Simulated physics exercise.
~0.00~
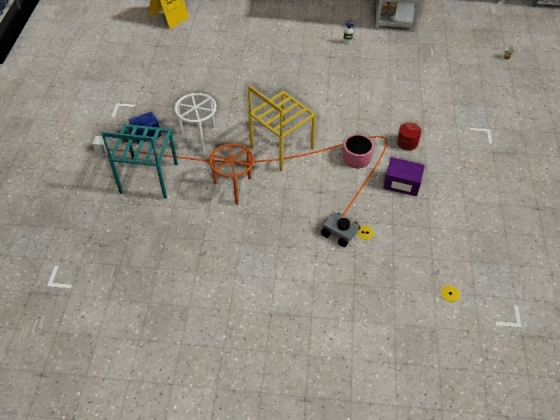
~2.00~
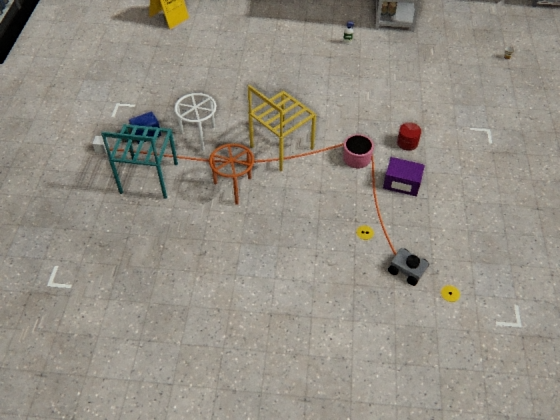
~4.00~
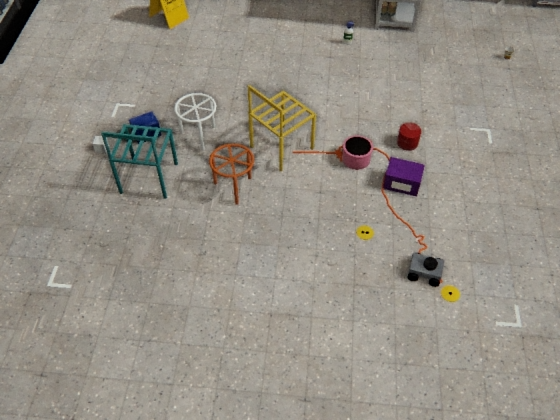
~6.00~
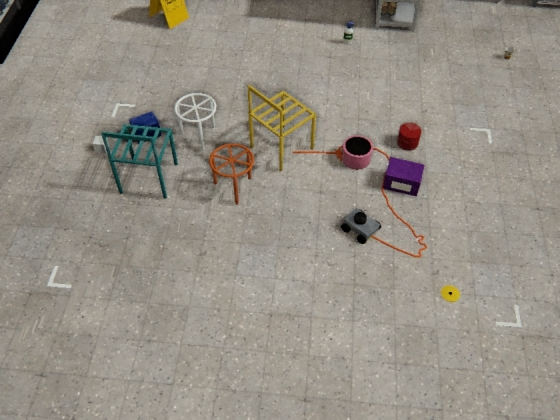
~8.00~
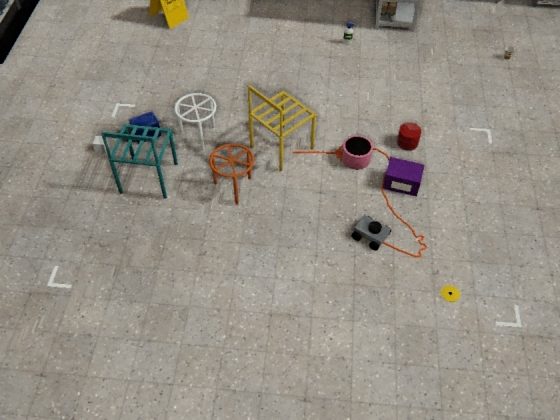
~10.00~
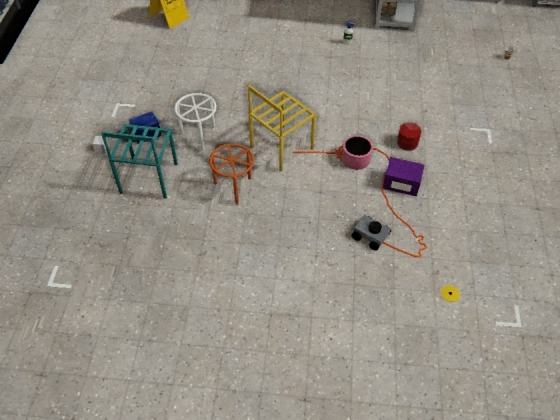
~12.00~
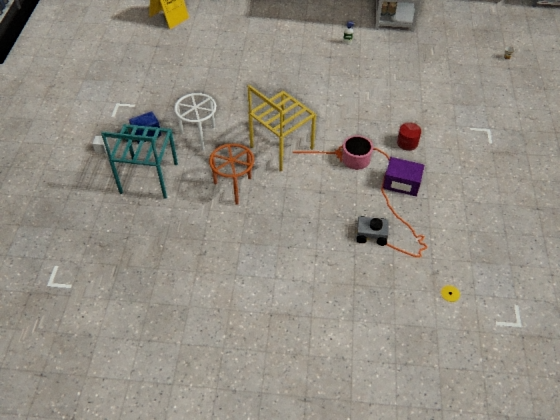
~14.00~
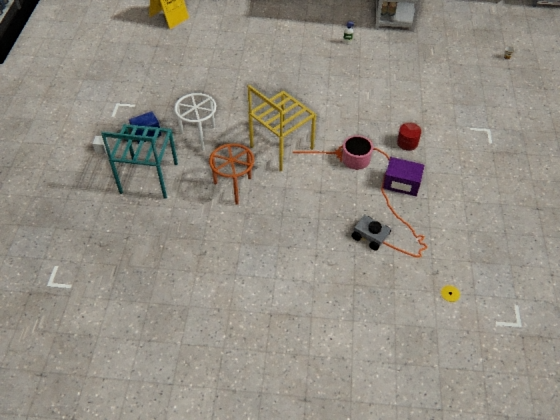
To begin with, a small grey cart sits on a tiled floor, its orange lead running left past a purple box, a pink pot and several chairs and stools toward a blue crate. The cart drives down and to the right, drawing the lead along beside the pot. Nearing the yellow mark with one dot, it pulls the plug out, and the loose end slides to the yellow chair. The cart then travels back up and left to the other mark, trailing slack lead. It shifts slightly and stops there, unplugged, with the furniture unmoved.
